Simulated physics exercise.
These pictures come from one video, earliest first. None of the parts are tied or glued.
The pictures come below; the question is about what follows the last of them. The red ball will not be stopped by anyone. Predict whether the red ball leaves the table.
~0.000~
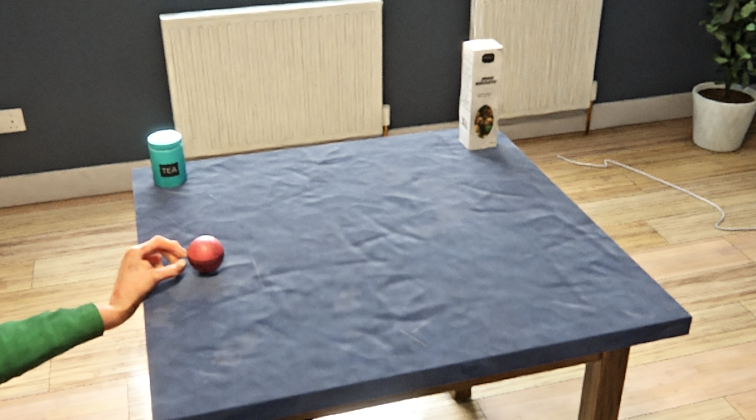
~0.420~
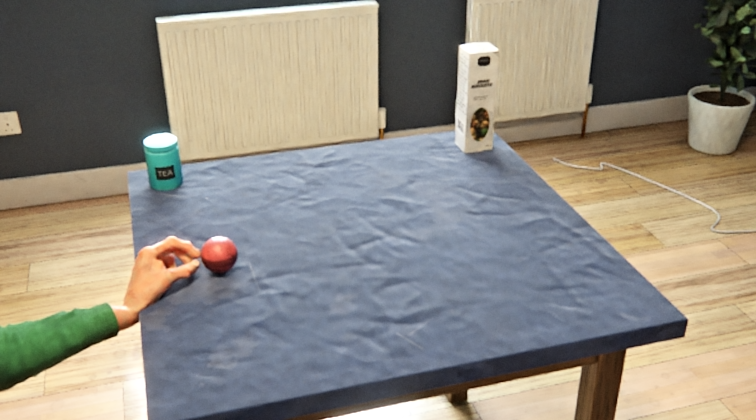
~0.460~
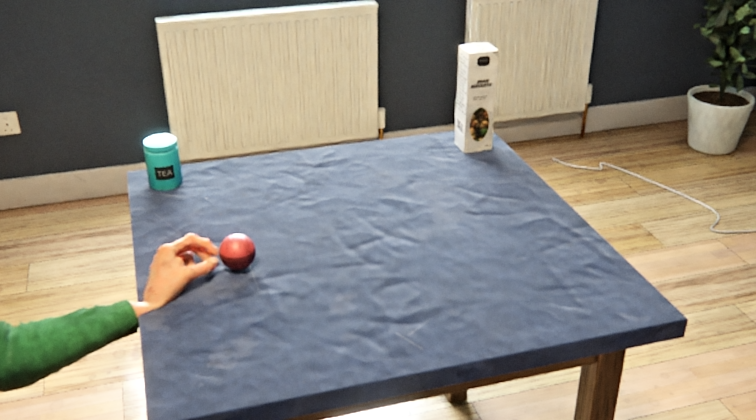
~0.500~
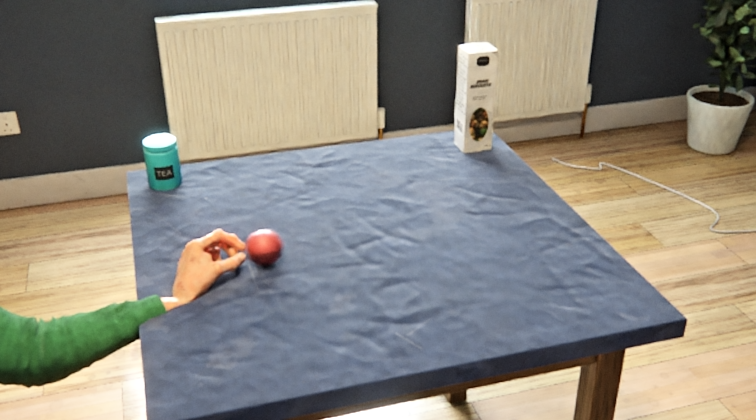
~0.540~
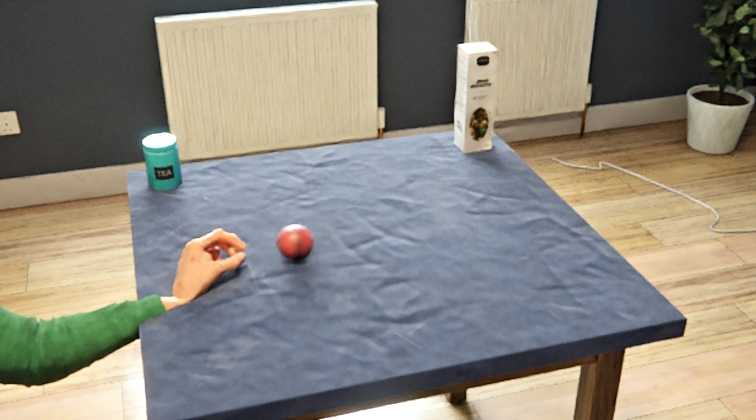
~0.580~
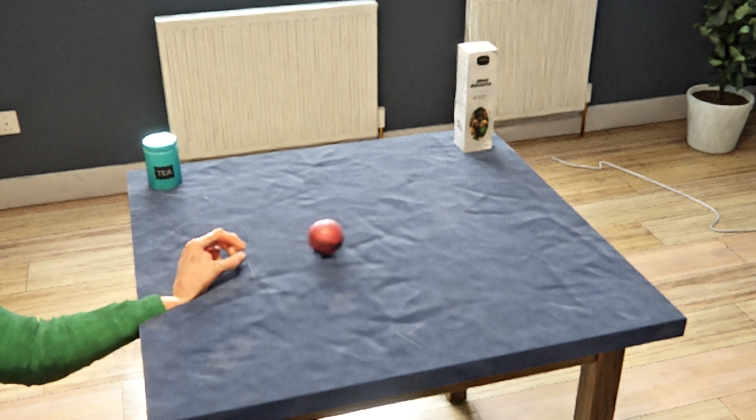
It leaves the table.
Around 0.78 s, red ball displaced well along near (466, 216).
Around 1.08 s, red ball now off the table.
Around 1.38 s, things are still on the move.
Finally (1.5 s), off the table, red ball.
